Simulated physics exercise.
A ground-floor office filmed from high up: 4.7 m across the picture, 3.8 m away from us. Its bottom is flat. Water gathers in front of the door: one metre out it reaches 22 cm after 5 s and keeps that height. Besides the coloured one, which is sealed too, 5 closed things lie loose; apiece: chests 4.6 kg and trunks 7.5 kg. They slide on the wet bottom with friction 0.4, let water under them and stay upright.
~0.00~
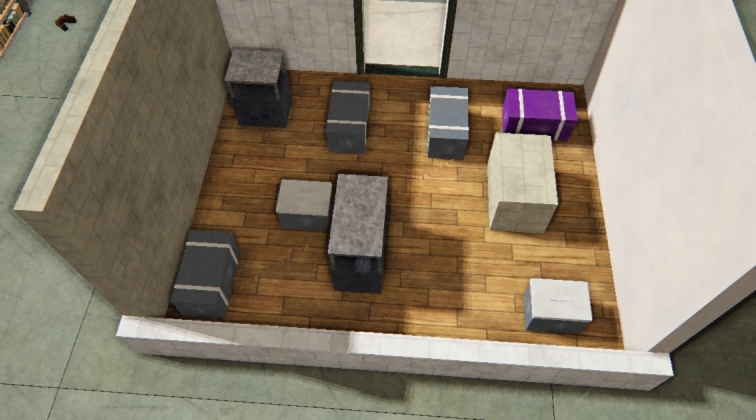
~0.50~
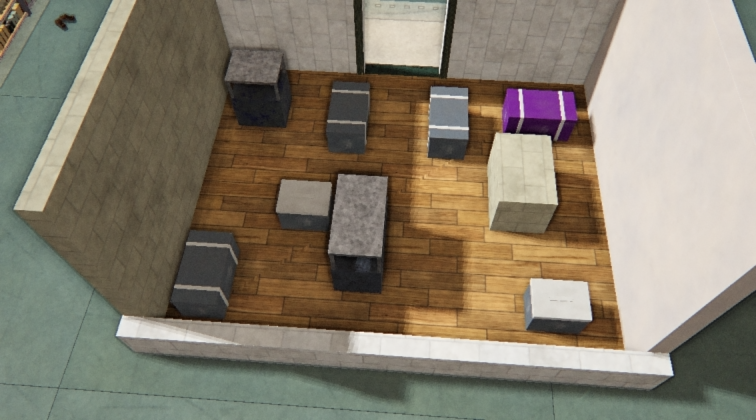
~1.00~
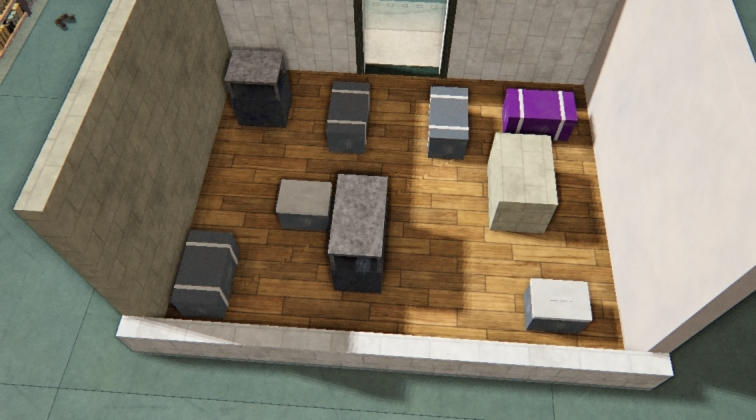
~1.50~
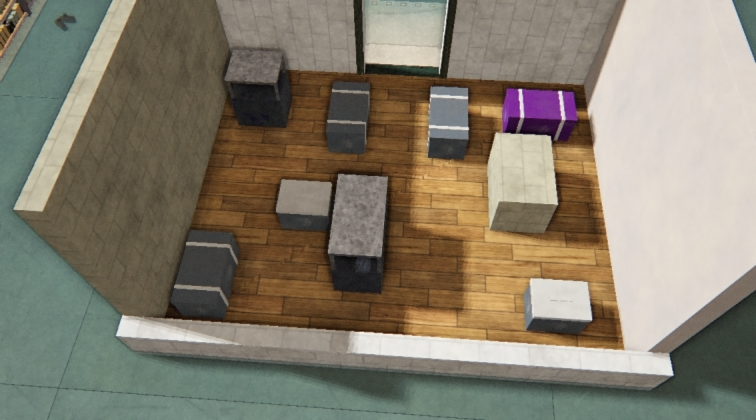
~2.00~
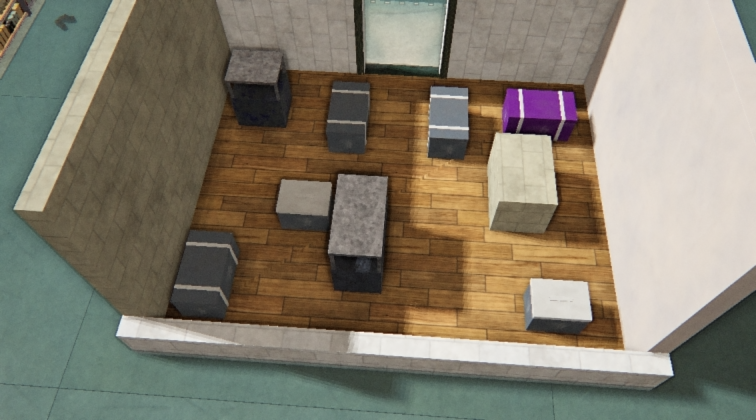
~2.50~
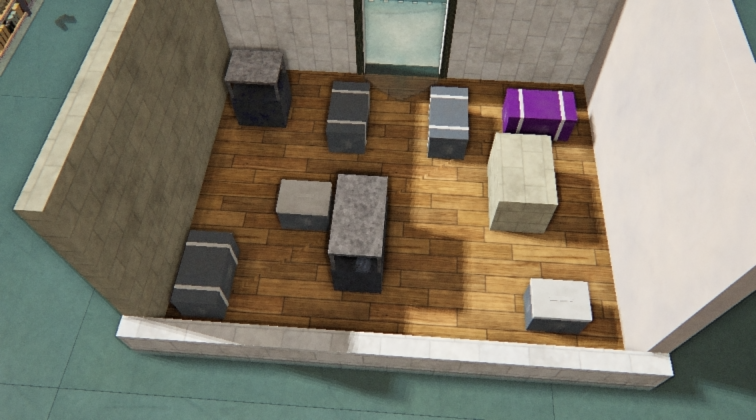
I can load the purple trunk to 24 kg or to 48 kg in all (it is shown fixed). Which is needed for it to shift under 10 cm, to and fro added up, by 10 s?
I expect that the lower weight is enough.
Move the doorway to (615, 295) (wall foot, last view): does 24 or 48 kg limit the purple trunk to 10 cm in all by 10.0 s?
Then the smaller load will do.
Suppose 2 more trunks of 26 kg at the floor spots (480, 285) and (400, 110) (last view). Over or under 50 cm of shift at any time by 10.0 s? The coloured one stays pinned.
In turn: Under, over.
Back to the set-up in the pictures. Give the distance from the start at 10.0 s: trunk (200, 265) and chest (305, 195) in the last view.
In turn: 20 cm, 50 cm.
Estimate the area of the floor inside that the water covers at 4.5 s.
Roughly 5.0 m2.
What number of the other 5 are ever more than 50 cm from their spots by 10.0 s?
I count 3.
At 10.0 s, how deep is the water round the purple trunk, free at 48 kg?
Roughly 4 cm.
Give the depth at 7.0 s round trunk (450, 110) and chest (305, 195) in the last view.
Roughly 4 and 4 cm.
After 3.5 s the purple trunk would be 0 cm from its start with 24 kg and 0 cm from its start with 48 kg; 0 cm of water round it then.
After 4.5 s the purple trunk would be 0 cm from its start with 24 kg and 0 cm from its start with 48 kg; 1 cm of water round it then.
After 7.0 s the purple trunk would be 0 cm from its start with 24 kg and 0 cm from its start with 48 kg; 2 cm of water round it then.
After 10.0 s the purple trunk would be 0 cm from its start with 24 kg and 0 cm from its start with 48 kg; 4 cm of water round it then.
